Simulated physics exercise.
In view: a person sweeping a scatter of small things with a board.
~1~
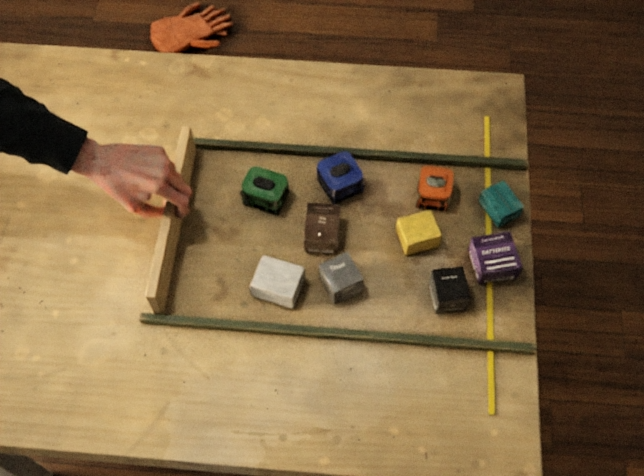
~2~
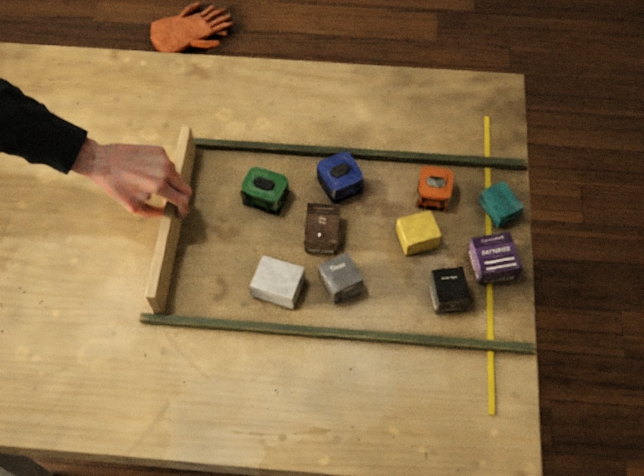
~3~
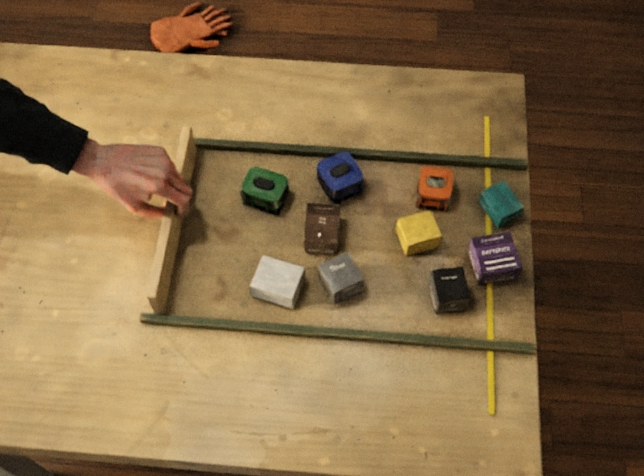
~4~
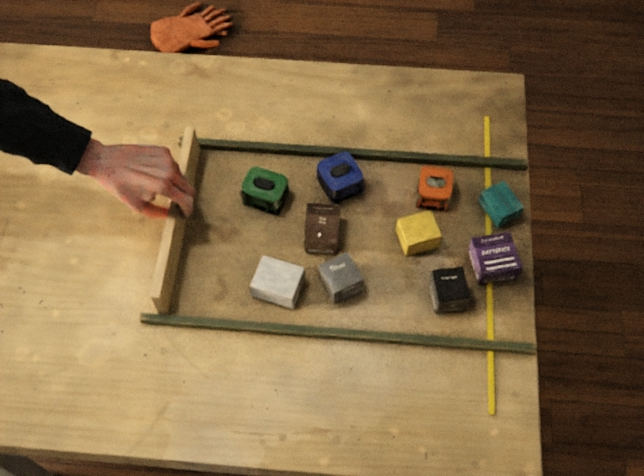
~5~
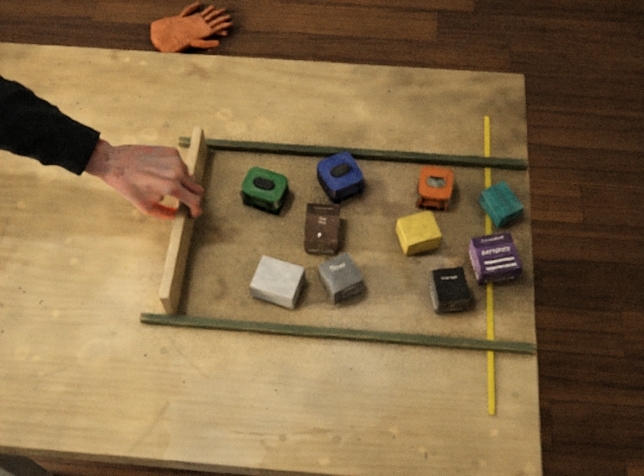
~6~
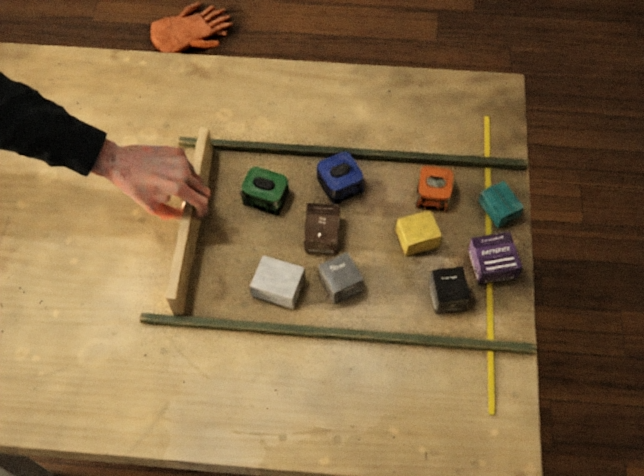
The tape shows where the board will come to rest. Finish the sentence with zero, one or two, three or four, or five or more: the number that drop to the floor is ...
The number that drop to the floor is five or more.
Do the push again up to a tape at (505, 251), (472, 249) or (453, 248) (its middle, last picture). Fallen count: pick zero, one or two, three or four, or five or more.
In order: More than four, either three or four, 3 or 4.
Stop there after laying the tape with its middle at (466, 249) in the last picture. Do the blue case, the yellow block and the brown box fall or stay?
In short: Blue case safe, yellow block safe, brown box safe.
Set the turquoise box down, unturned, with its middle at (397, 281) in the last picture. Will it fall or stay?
From that start the object does not stay.
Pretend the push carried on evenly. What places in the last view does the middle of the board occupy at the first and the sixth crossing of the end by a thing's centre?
At (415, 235) for the first, at (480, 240) for the sixth.
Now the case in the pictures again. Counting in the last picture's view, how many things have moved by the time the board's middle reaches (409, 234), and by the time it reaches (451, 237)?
By then 10, and later 10.
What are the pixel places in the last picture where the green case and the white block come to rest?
(511, 212) and (514, 295), roughly.
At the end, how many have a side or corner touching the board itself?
The number is 4.
Early on, none off yet; turquoise box at rest near (501, 204); purple box at rest near (495, 258); black box at rest near (449, 291).
Finally, the number that fall off is five or more; lost, grey box, yellow block, orange case, black box, purple box and turquoise box.
